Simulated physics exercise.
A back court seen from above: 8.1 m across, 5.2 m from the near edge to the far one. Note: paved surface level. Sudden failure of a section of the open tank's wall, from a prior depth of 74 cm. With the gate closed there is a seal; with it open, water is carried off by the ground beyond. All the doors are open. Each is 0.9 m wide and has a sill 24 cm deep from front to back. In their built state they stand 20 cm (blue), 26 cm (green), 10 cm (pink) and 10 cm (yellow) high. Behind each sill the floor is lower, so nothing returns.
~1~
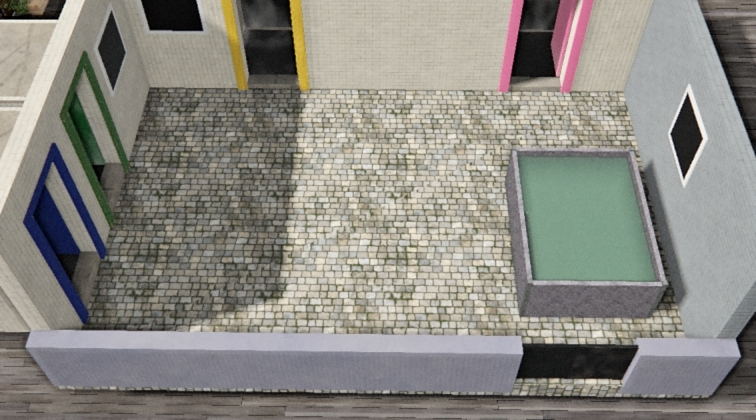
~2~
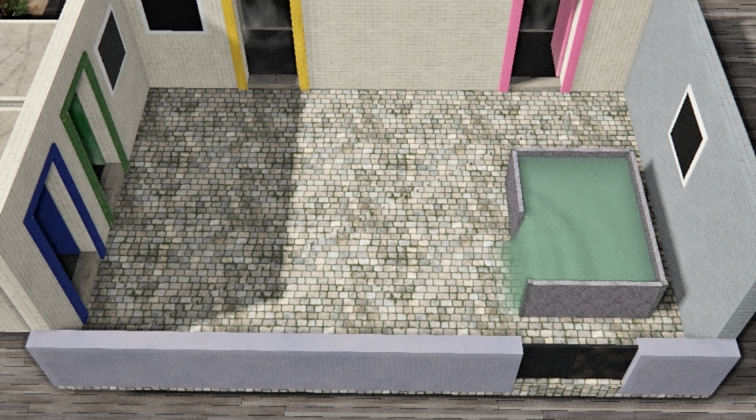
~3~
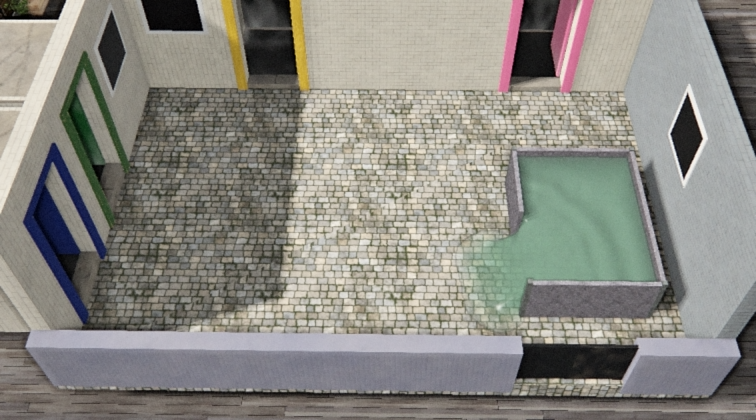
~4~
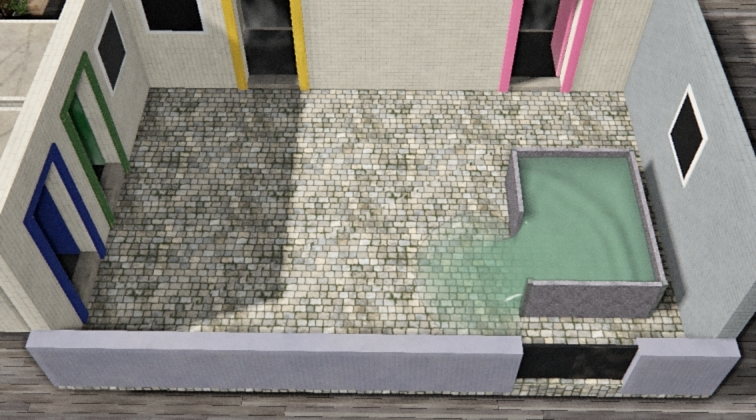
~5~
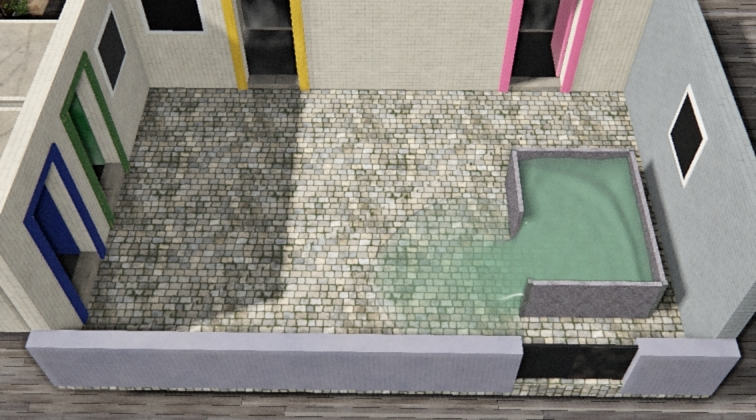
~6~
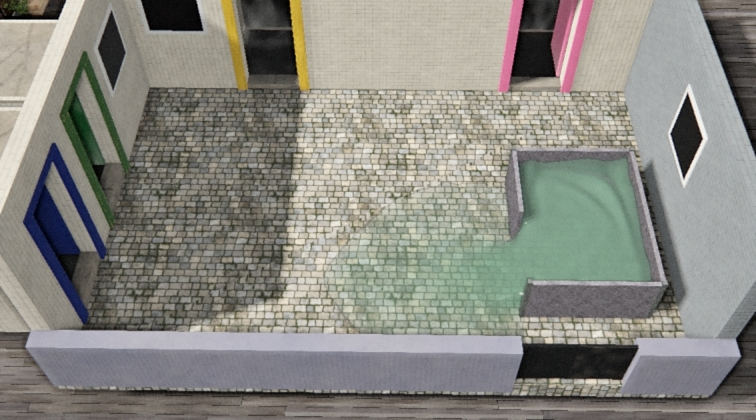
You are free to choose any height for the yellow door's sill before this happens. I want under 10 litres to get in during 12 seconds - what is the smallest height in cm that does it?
You would need about 11.5 cm.
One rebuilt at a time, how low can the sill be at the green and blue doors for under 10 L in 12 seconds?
About 14.0 cm at green and 29 cm at blue.
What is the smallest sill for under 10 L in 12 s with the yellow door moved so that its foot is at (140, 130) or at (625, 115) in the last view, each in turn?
First place around 15 cm, second around 9.5 cm.
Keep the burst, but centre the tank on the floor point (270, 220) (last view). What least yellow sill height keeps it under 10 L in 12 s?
You'd need some 8.5 cm.
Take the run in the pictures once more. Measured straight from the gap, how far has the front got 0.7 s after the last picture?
Front distance: Approx. 5.0 m.
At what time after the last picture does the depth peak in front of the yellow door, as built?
I'd say near 4.5 seconds.
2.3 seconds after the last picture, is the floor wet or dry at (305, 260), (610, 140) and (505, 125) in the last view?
Listed order - soaked through, unwetted, unwetted.
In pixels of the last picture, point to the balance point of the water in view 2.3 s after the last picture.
The centre of all the water is around (378, 262).
Then, 0.7 s after the last picture water covers 35 % of the floor, deepest (36 cm) near (506, 285); it has not reached the yellow door.
Then, 2.3 s after the last picture water covers 65 % of the floor, deepest (34 cm) near (97, 325); it has not reached the yellow door.
Then, 11.3 s after the last picture water covers 95 % of the floor, deepest (12 cm) near (562, 161); 7 cm at the yellow door, 19 litres in over its 10 cm sill.
At the yellow door as built, the water peaked near 16 cm, 4.5 s after the last picture.
Run again over the same 12 s with other heights there, 23 litres in over 9.5 cm, 7 litres over 12.5 cm. The limit of 10 litres is kept from about 11.5 cm up.
